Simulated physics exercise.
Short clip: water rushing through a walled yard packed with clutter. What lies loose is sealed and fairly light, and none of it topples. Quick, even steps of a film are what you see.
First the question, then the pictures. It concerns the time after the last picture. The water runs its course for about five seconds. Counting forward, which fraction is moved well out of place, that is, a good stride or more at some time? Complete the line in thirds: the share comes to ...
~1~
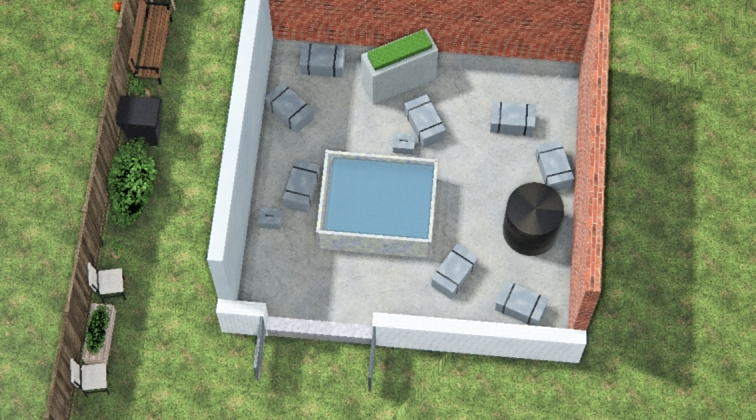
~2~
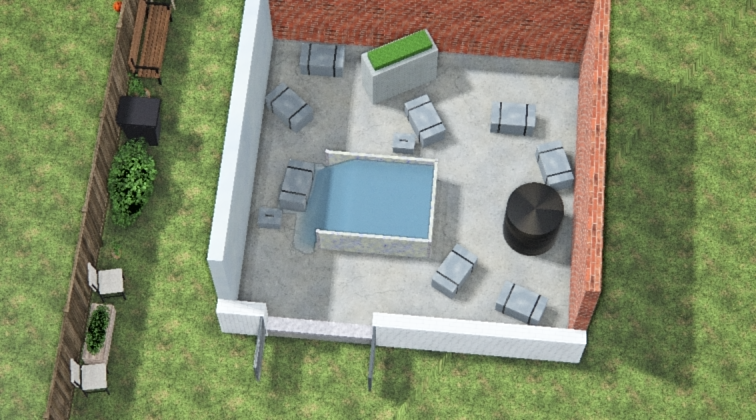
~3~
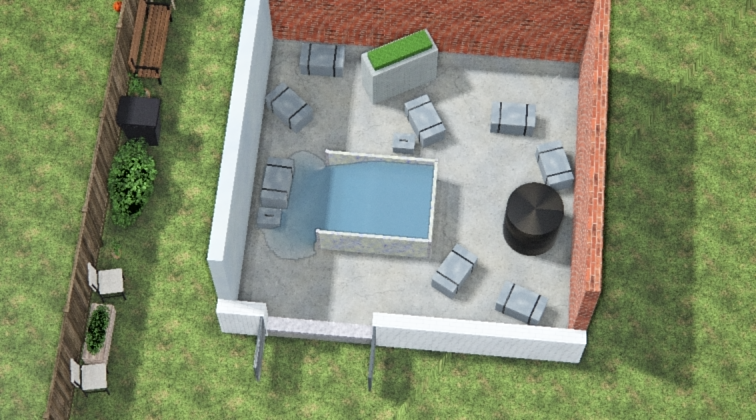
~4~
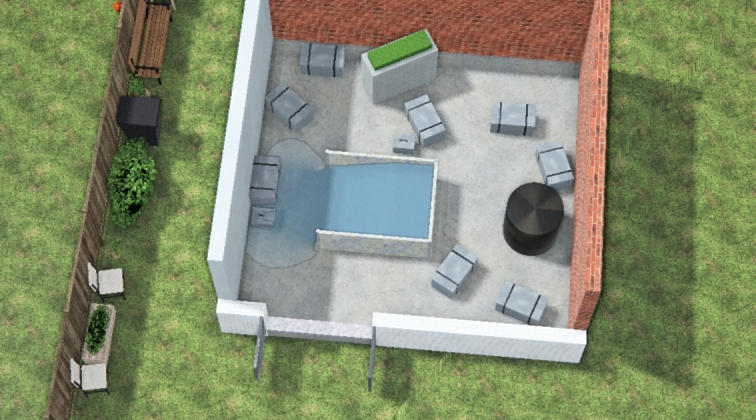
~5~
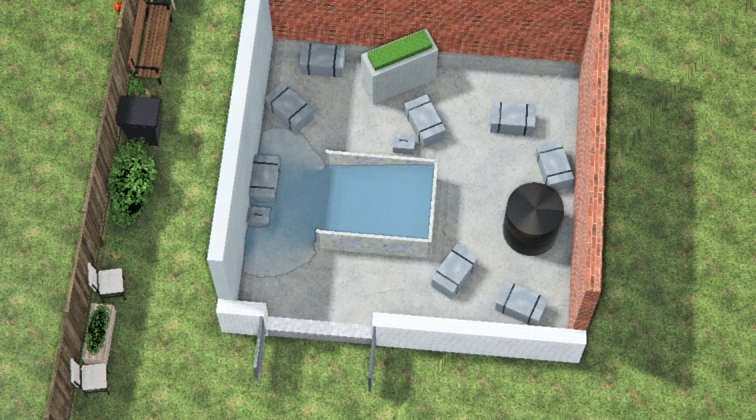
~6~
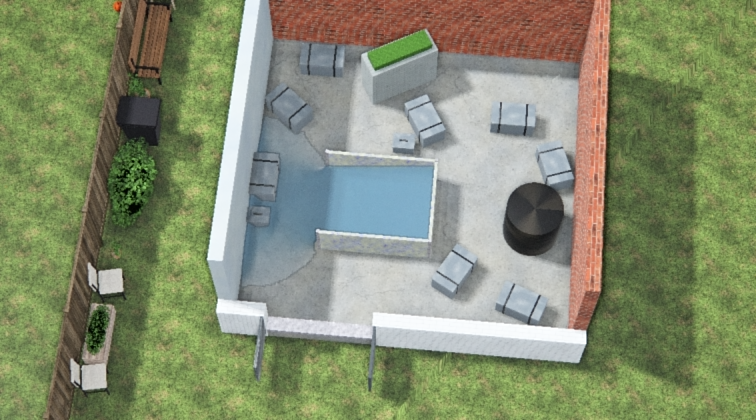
The share comes to between one and two thirds.
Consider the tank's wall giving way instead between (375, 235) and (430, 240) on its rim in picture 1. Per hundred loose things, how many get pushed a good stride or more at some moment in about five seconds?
About 30 %.
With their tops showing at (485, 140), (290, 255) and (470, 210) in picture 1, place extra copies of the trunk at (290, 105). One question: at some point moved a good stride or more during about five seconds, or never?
Stays put, displaced, stays put.
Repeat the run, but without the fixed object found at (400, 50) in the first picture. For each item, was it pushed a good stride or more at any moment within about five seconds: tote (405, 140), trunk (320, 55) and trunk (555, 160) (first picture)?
So: Did not travel far, then did travel that far, then did not travel far.
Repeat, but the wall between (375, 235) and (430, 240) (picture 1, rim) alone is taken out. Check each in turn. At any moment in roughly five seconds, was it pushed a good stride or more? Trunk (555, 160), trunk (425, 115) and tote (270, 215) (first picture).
Object by object: Covered the distance, short of it, short of it.
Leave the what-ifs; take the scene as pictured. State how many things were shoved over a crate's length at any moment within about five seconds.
Count: 5.
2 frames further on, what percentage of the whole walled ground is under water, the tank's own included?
Near 20 %.
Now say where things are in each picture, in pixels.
In the first frame, a trunk at (301, 181), on the bottom; a tote at (270, 216) rests on the ground; 0 of 10 have shifted.
In the second frame, a trunk at (297, 181), on the bottom, close to its start; a tote at (270, 216) rests on the ground; 1 of 10 have shifted.
In the third frame, a trunk at (277, 178) rests on the ground, a stride from its start; a tote at (269, 216), on the bottom; 1 of 10 have shifted.
In the fourth frame, a trunk at (264, 176), on the bottom, a stride from its start; a tote at (263, 216), on the bottom, close to its start; 2 of 10 have shifted.
In the fifth frame, a trunk at (264, 175) rests on the ground, a stride from its start; a tote at (258, 215) rests on the ground, close to its start; 2 of 10 have shifted.
In the sixth frame, a trunk at (264, 173) floats, a stride from its start; a tote at (258, 214), afloat, close to its start; 2 of 10 have shifted.
A moment on, 1 of 10 are well off their spots; 2 afloat.
Next, 3 of 10 are well off their spots; 2 afloat.
Later, 4 of 10 are well off their spots; 3 afloat.
In the end, 5 of 10 are well off their spots, and 5 have been at some point; 3 afloat.
